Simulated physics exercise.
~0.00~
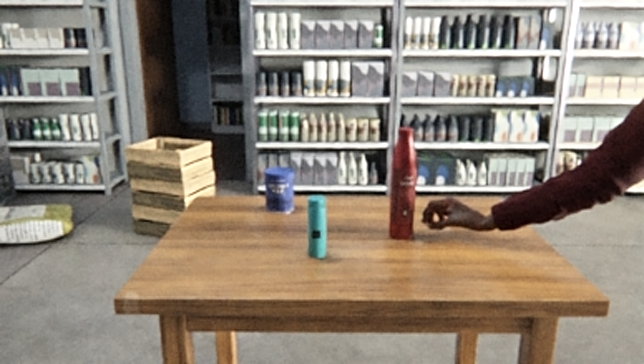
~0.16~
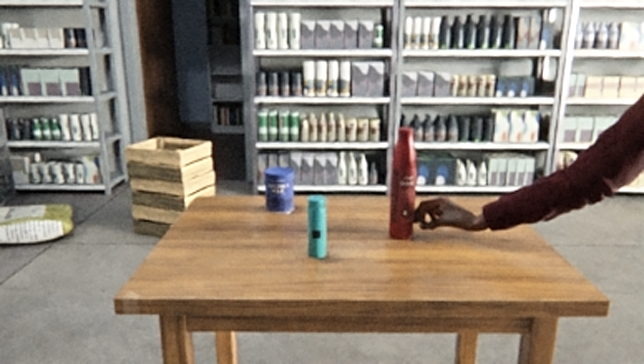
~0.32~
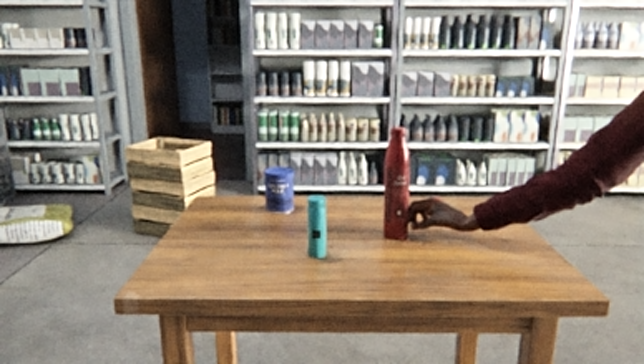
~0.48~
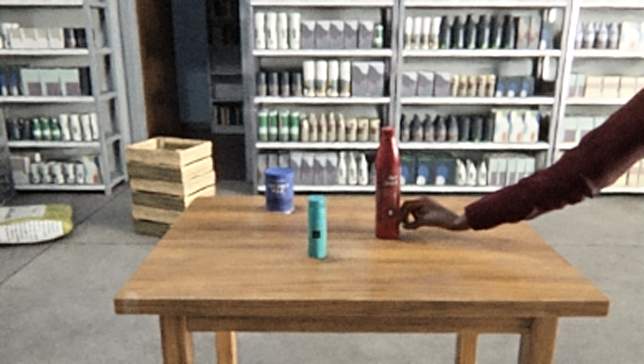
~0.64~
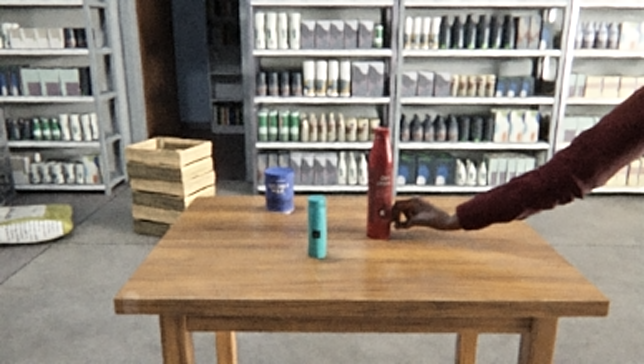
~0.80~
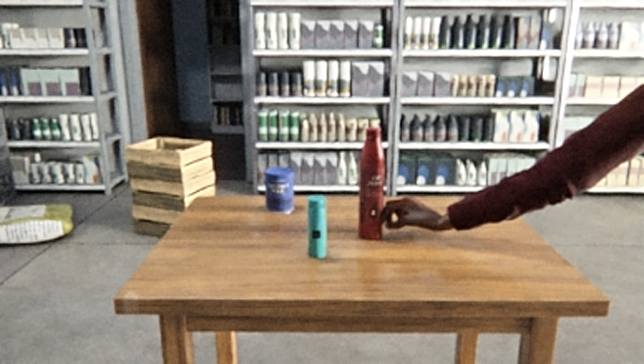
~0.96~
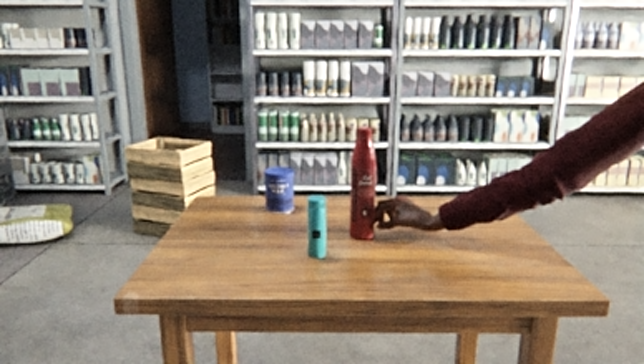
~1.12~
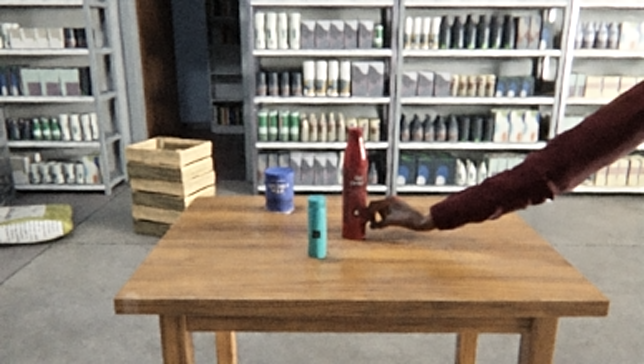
A tall red bottle stands upright toward the right of a wooden table, seen by a still camera facing shelves of bottles and boxes, with wooden crates stacked on the floor at left. A blue tin sits at the back left of the table and a turquoise shaker stands nearer the middle. A dark-sleeved arm reaches in from the right, and its fingers meet the bottle low on its side. The hand pushes the bottle steadily left, sliding it upright across the tabletop. It ends still standing, closer to the unmoved shaker and tin, with the hand beside it.
